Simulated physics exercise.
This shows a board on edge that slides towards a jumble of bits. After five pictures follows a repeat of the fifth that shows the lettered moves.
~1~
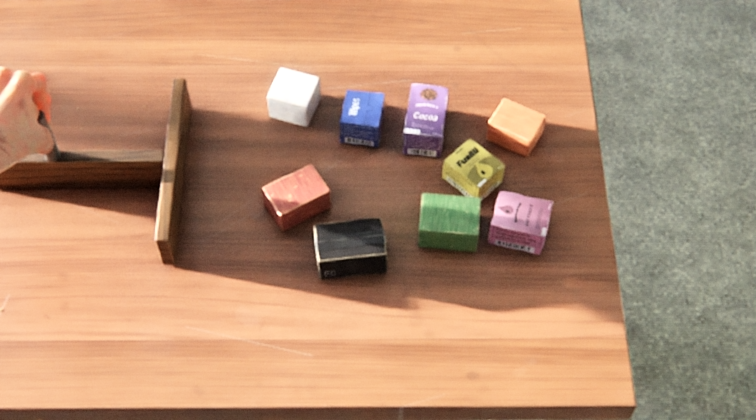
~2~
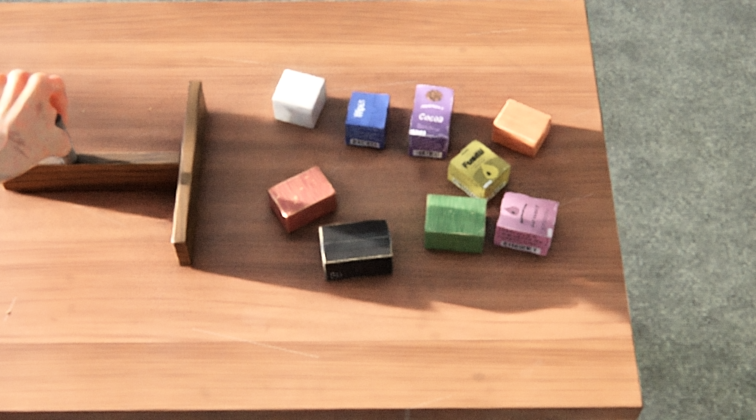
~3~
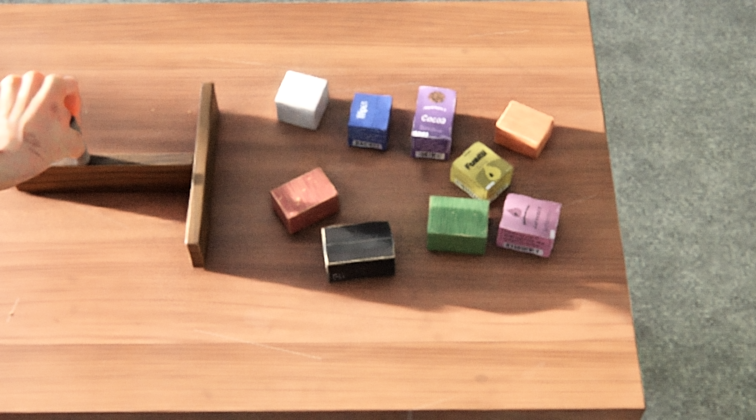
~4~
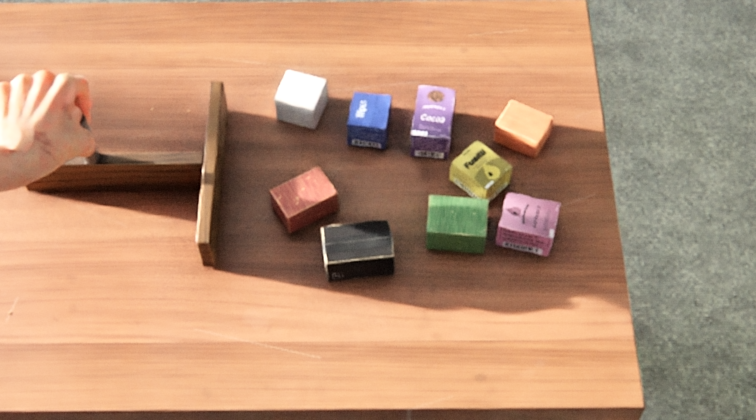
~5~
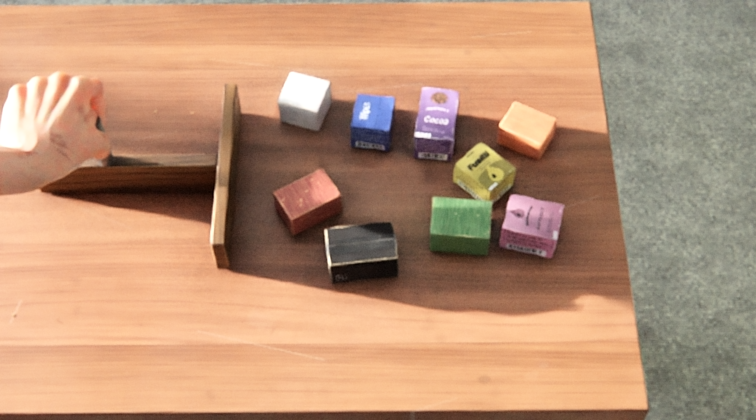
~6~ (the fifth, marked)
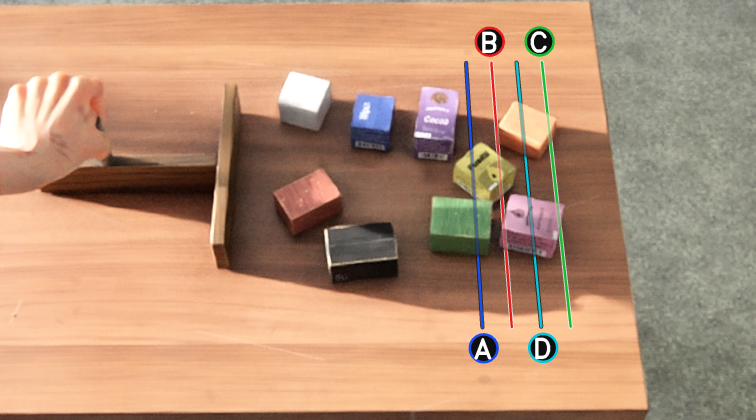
A hand sliding an upright wooden board slowly rightward across a table towards a loose group of colourful blocks and small boxes.
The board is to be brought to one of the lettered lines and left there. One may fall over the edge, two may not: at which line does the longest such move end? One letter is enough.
No second one falls up to B.
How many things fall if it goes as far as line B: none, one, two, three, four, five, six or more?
One.
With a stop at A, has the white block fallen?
By then, no.
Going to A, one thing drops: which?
The pink box goes over.
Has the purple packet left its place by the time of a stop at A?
Yes.
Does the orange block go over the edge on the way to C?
Yes.
On the copy, A at (474, 185); B at (501, 185); C at (555, 184); D at (528, 185).
On B. First, board (324, 159); white block (354, 99); blue box (390, 127).
Then, board (423, 159); pink box (581, 212); orange block (538, 132).
Finally, board (498, 158); pink box over the edge; orange block (603, 128); one fallen.
By contrast, A is within the limit but short; C drops three; D drops three.
